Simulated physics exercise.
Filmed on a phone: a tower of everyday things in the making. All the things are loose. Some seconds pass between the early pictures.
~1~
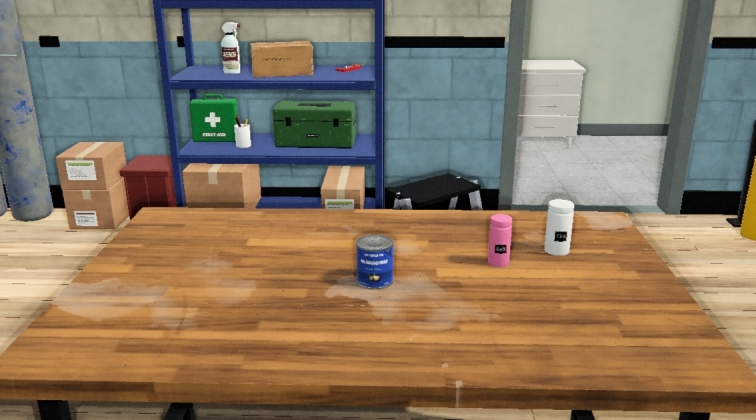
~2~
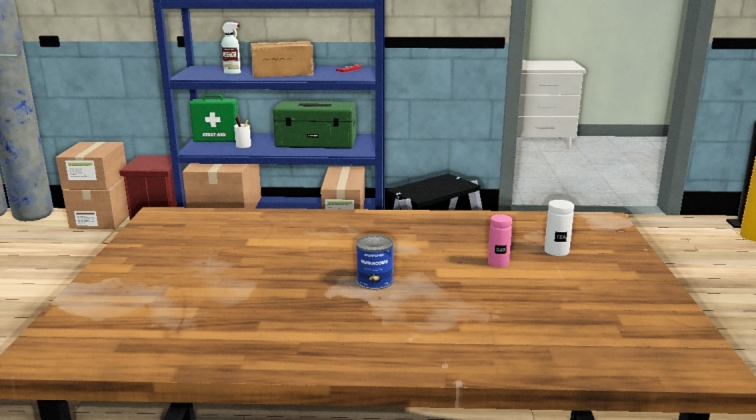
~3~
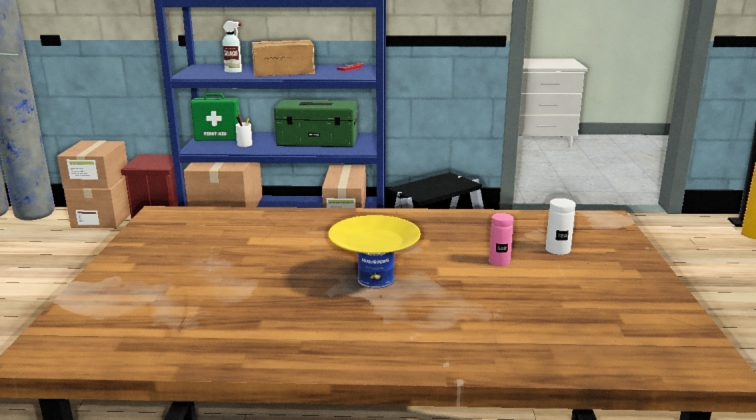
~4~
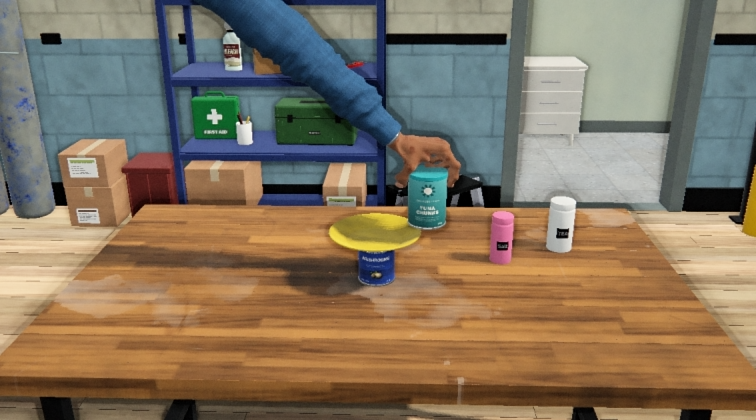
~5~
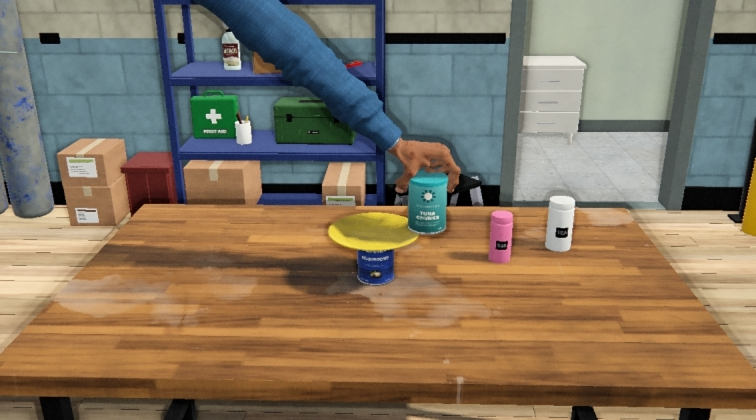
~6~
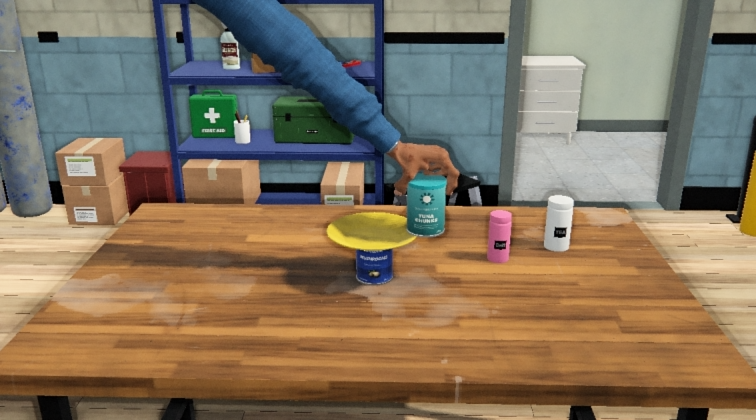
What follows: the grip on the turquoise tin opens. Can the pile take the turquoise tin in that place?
Here the pile gives way.
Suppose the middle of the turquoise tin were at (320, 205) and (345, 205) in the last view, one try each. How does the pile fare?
First, it comes apart; second, it holds.
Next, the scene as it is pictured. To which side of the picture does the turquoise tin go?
It goes to the right.
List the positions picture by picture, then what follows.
In the first picture, the last thing is not in view yet.
In the second picture, the last thing is not in view yet; pink shaker (500, 241).
In the third picture, the last thing is not in view yet; yellow plate (374, 237).
The fourth picture shows coming down; turquoise tin (427, 197); pink shaker (502, 238).
The fifth picture shows coming down; turquoise tin (427, 202); yellow plate (374, 235).
The sixth picture shows set down, still held; turquoise tin (426, 205); pink shaker (499, 237).
Then, 0.30 s on from there, turquoise tin now fallen.
Then, 0.40 s on from there, things are still on the move.
Then, 1.30 s on from there, nothing new.
In the end, fallen, turquoise tin; the other 4 unmoved. At the end, from the last picture's camera, turquoise tin near (465, 264). The pile loses its balance.
